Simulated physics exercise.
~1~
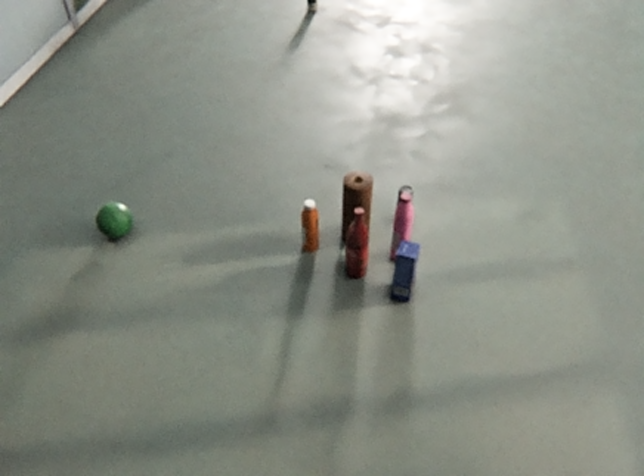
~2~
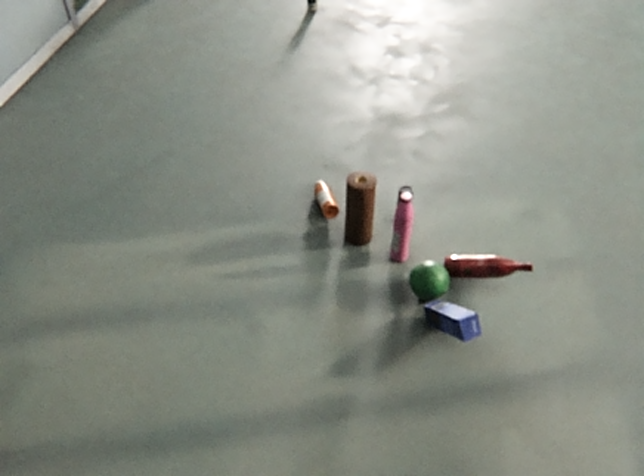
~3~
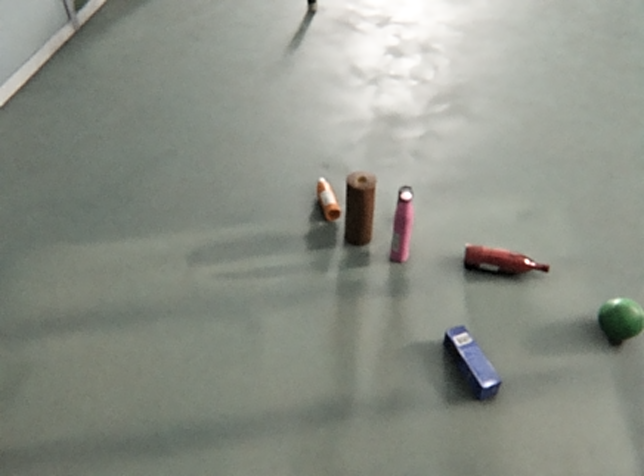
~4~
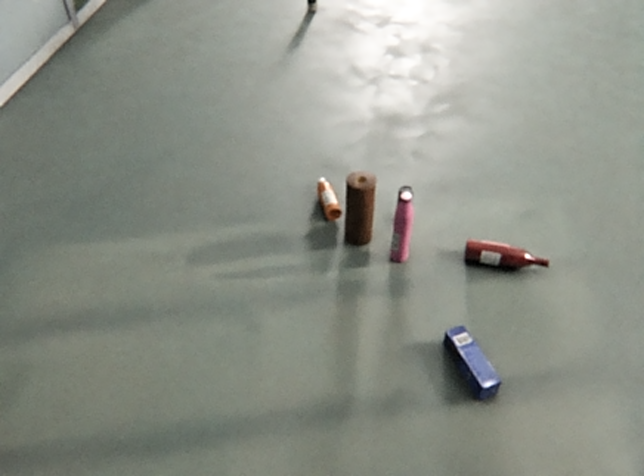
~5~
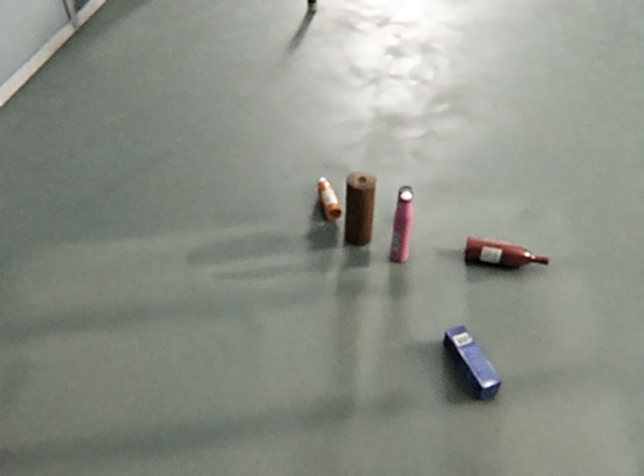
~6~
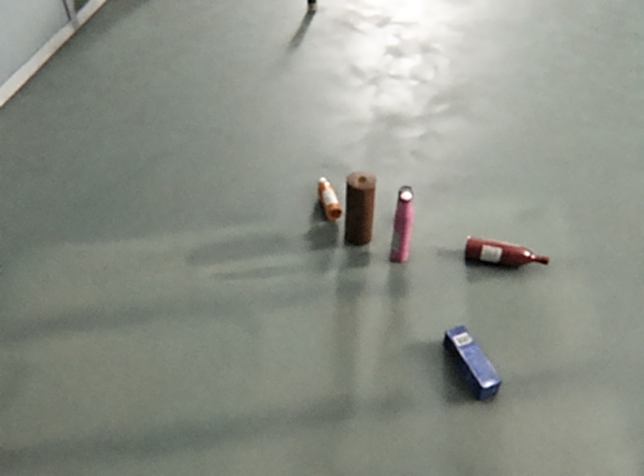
We see a green ball roll rightward into a group of objects on a floor, knocking over an orange bottle, a red bottle and a blue carton before leaving view at the right. The toppled items lie still while a brown roll and a pink bottle remain upright.
